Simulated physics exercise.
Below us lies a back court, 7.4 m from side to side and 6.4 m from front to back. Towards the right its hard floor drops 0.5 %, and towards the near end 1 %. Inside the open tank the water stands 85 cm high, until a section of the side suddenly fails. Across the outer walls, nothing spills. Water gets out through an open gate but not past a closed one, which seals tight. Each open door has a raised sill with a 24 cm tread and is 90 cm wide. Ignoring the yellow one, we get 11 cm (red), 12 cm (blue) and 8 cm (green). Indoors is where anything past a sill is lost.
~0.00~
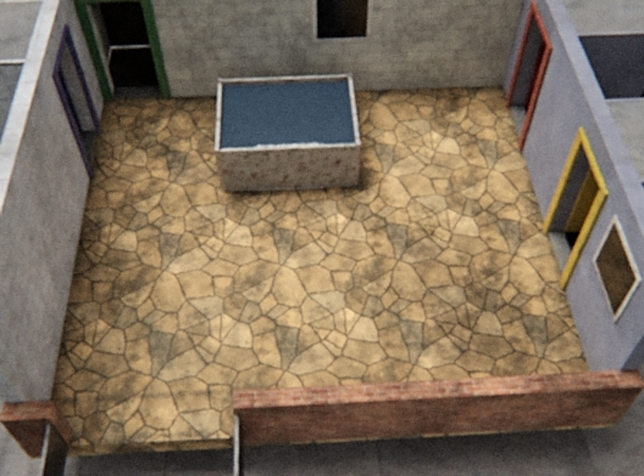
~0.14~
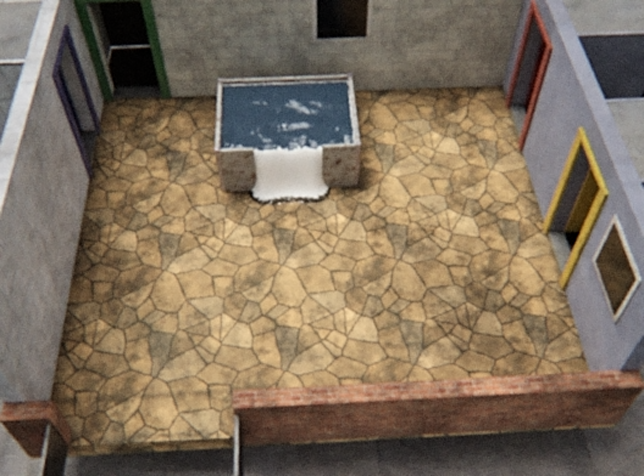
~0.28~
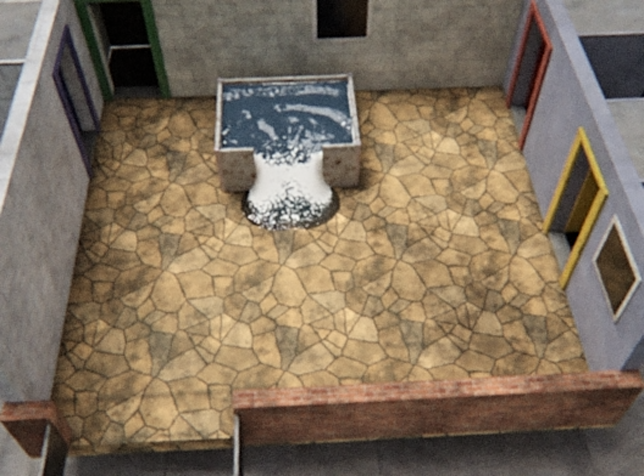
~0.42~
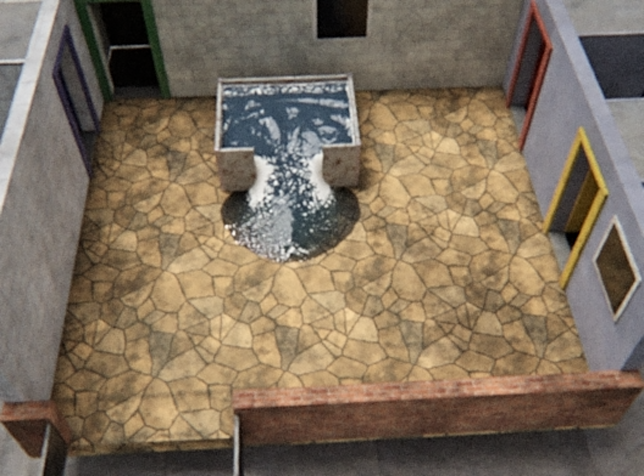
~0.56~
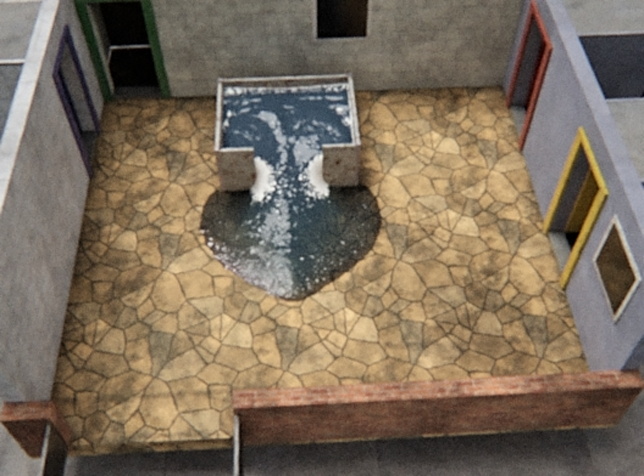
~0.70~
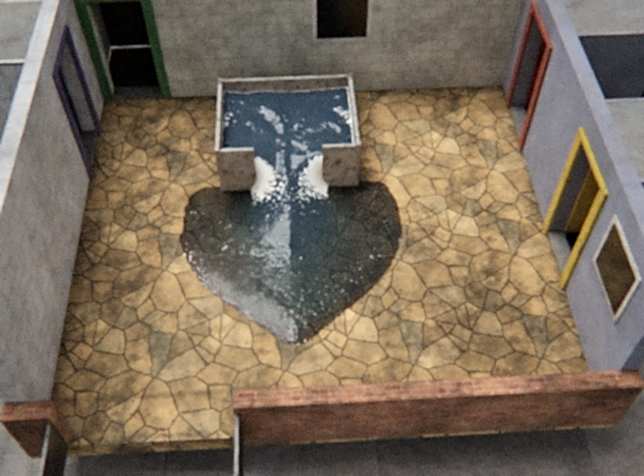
Water pours through a gap in the near side of an open tank at the back of a walled court, churning white at first, then spreads steadily across the tan stone floor in a widening, dark, pointed pool.
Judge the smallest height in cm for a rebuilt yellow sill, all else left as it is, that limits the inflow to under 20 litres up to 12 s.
Roughly 4.5 cm at the least.
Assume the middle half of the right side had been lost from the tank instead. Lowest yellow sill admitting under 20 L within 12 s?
A height of around 10.0 cm.
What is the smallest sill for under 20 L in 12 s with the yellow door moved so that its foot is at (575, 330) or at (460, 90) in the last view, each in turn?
Around 14.0 and 6.0 cm respectively.
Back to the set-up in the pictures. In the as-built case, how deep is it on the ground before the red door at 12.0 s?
It comes to about 7.0 centimetres deep.
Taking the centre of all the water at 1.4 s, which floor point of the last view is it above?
My guess is close to (292, 202).
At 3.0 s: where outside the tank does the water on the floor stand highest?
Around pixel (585, 401).
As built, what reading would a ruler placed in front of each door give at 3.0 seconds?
Centimetres: Red = 0, blue = 0, yellow = 1, green = 0.
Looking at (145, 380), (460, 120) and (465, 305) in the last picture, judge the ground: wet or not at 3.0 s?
In order: Soaked, untouched, soaked.
After 1.4 s water covers 35 % of the floor, deepest (42 cm) near (295, 192); it has not reached the yellow door.
After 3.0 s water covers 50 % of the floor, deepest (34 cm) near (585, 401); it has not reached the yellow door.
After 12.0 s water covers 85 % of the floor, deepest (8 cm) near (572, 402); 5 cm at the yellow door, 0 litres in over its 9 cm sill.
At the yellow door as built, the water arrived by 3.2 s and peaked near 9 cm at 3.8 s.
Run again over the same 12 s with other heights there, 30 litres in over 4 cm, 12 litres over 5.5 cm. The limit of 20 litres is kept from about 4.5 cm up.
